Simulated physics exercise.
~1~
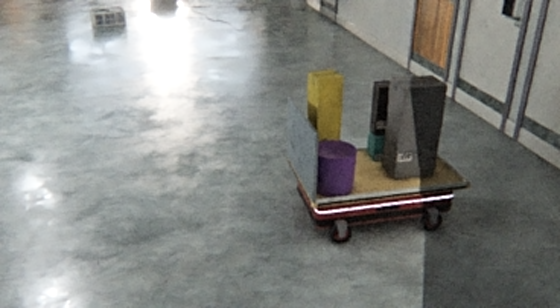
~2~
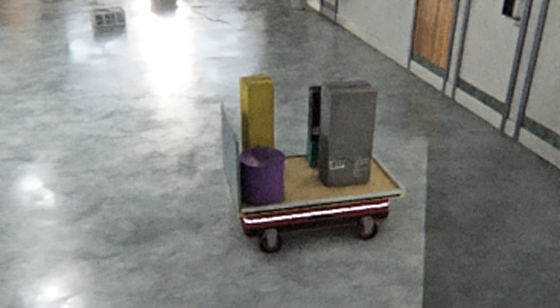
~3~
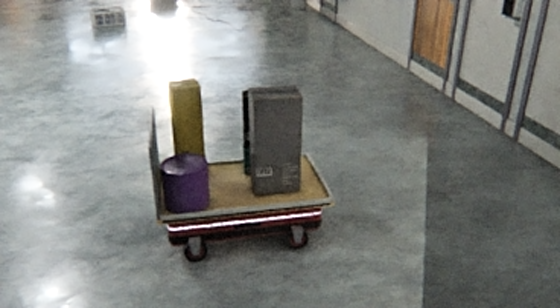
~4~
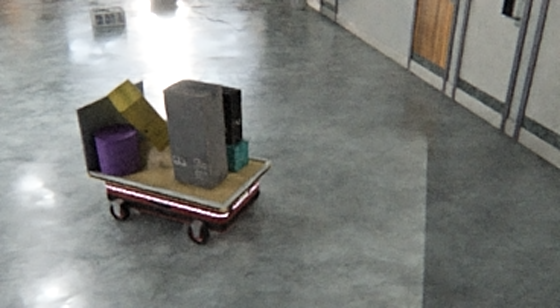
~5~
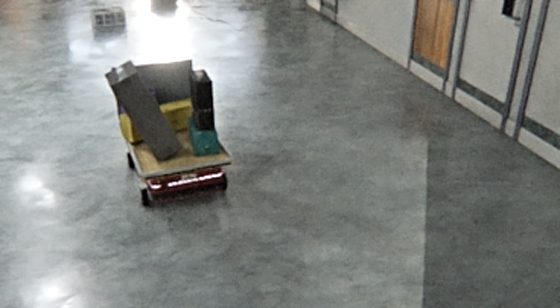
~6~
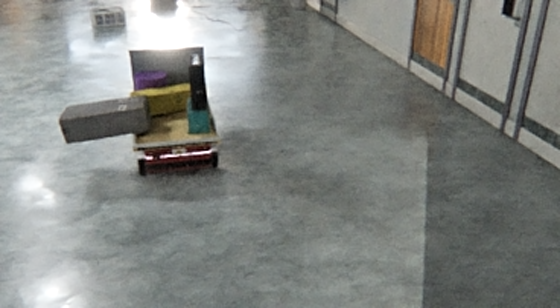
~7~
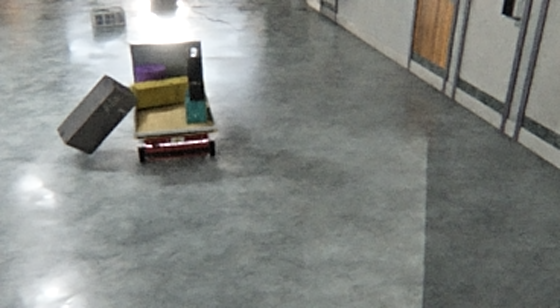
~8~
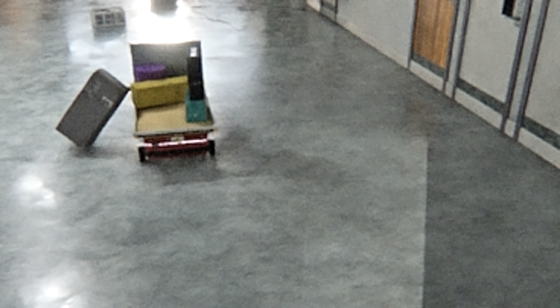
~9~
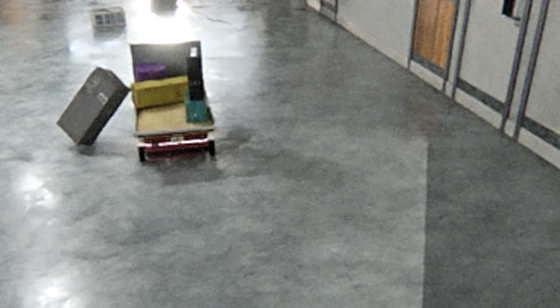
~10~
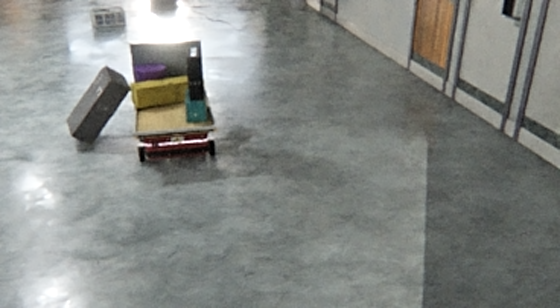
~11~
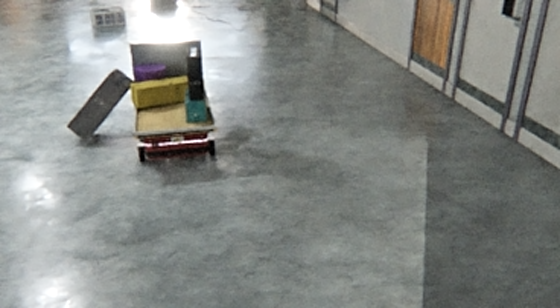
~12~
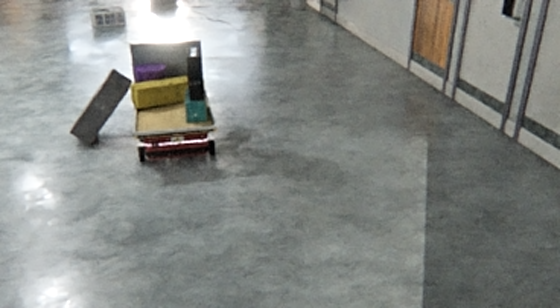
Cart rolling left and turning away across a shiny floor, yellow box toppling on deck, grey box falling off and leaning beside it.
